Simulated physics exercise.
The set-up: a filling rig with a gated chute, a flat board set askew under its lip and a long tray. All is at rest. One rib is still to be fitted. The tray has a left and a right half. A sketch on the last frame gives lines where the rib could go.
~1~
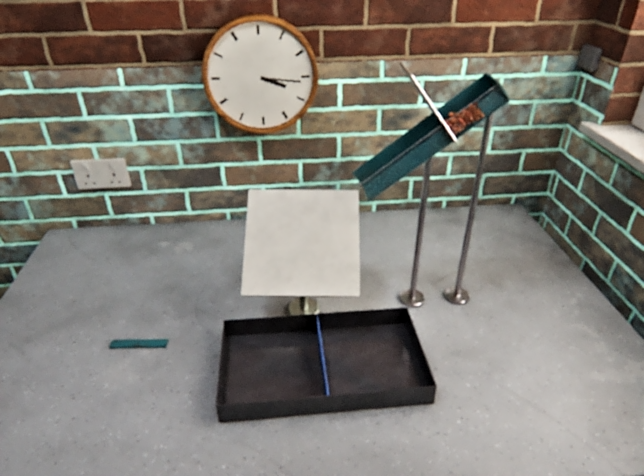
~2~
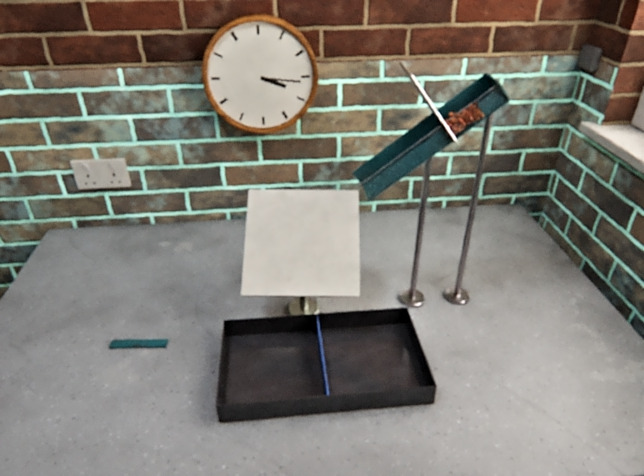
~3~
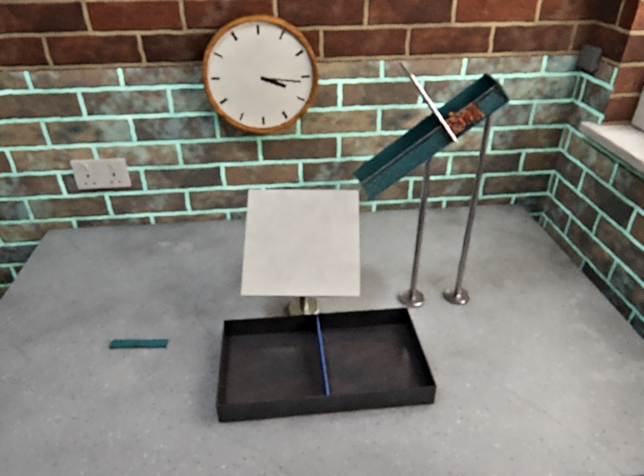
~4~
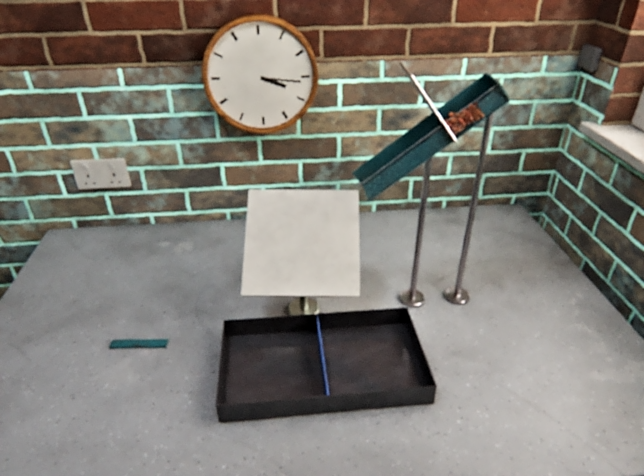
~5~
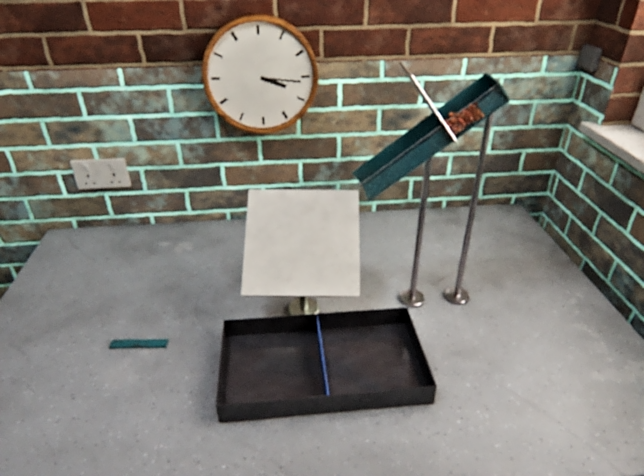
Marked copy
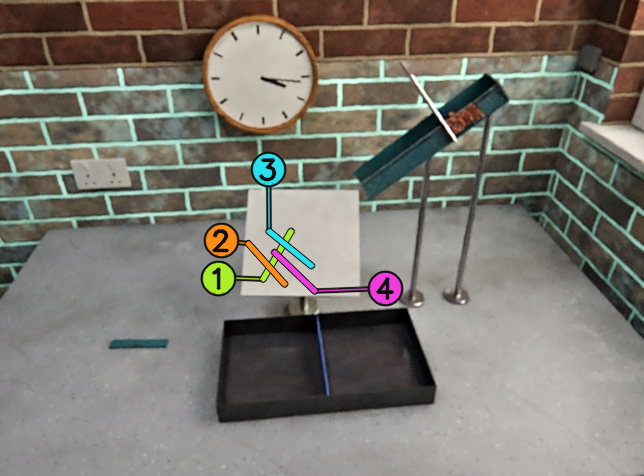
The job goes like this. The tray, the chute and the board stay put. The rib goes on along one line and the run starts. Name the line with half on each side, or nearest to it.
The answer is line 3.
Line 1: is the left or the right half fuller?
Left.
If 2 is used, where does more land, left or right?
Left.
On the marked copy, line 1 from (291, 231) to (262, 279); line 2 from (248, 243) to (284, 284); line 3 from (269, 231) to (311, 265); line 4 from (274, 252) to (314, 291).
With 1, of what is caught, nearly all in the left half, a small part in the right.
With 2, of what is caught, nearly all in the left half, a small part in the right.
With 3, of what is caught, about a third in the left half, about two thirds in the right.
With 4, of what is caught, a small part in the left half, nearly all in the right.
